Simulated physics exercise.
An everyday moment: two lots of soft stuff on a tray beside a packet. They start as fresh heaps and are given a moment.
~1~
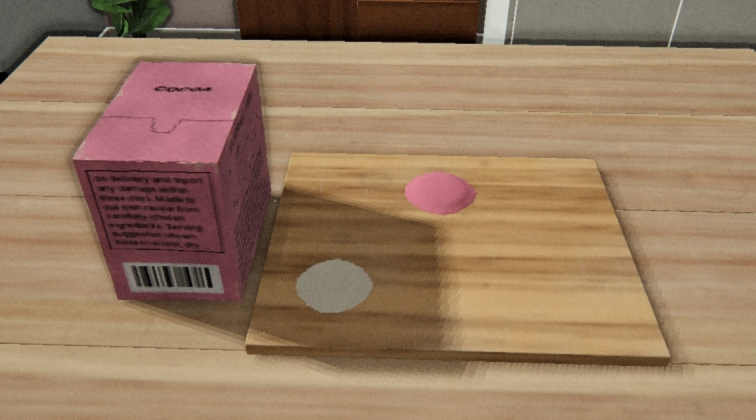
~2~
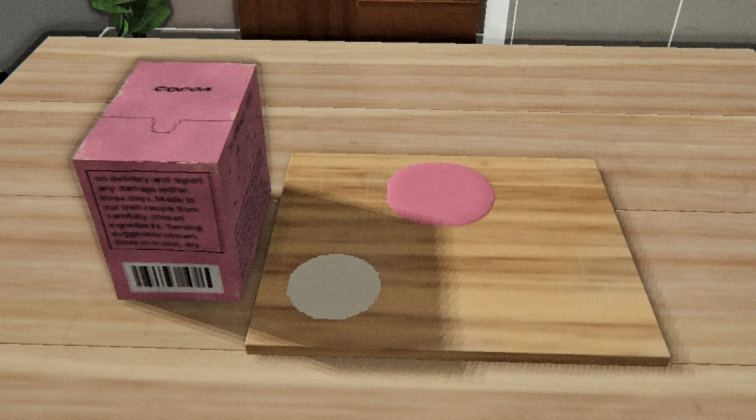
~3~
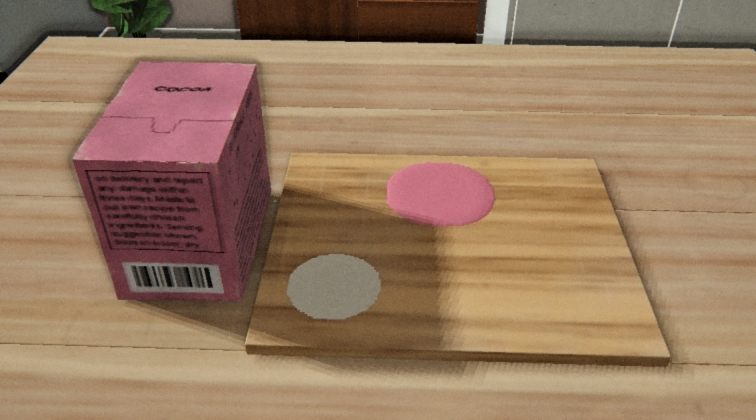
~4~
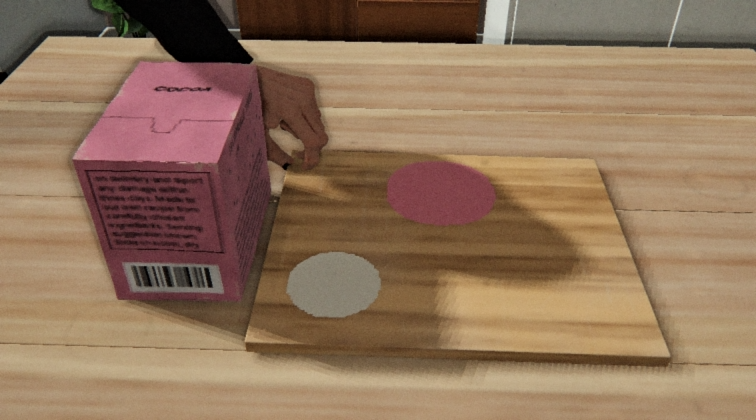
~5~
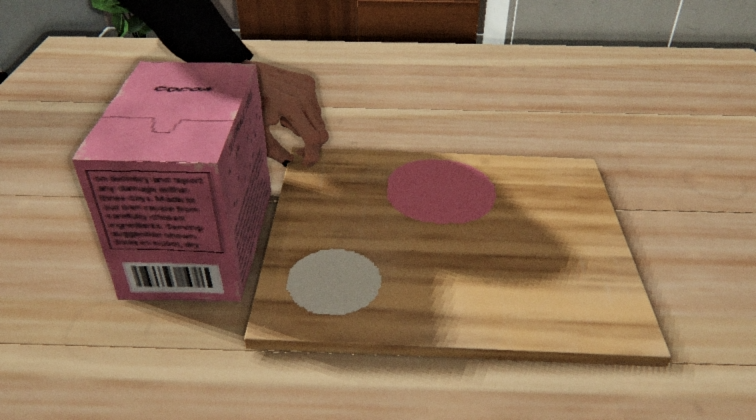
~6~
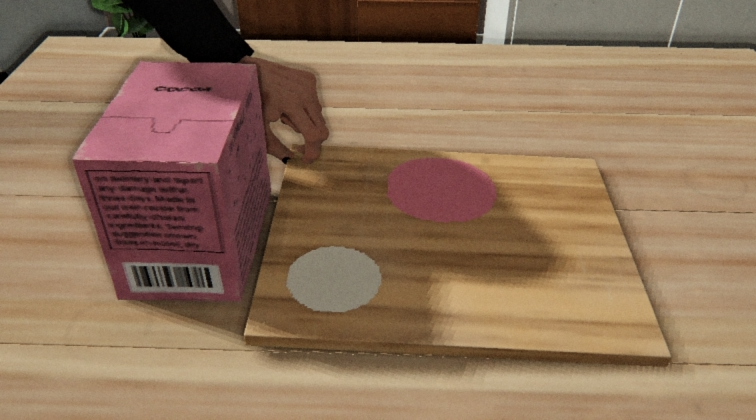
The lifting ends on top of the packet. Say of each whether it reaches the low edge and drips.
As for the white dollop, it stays on; the pink dollop runs off the low end.
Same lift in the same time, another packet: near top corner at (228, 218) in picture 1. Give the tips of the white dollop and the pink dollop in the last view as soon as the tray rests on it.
About (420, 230) and (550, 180).
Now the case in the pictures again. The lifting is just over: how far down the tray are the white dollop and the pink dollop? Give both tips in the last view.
About (466, 202) and (587, 181).
A moment on, slope about 29°; the white dollop has crept a little; the pink dollop has crept down a long way.
Further on, the white dollop has crept down a long way; the pink dollop is dripping off the low end.
When it is over, slope about 29°; the white dollop has crept down a long way; the pink dollop is dripping off the low end.
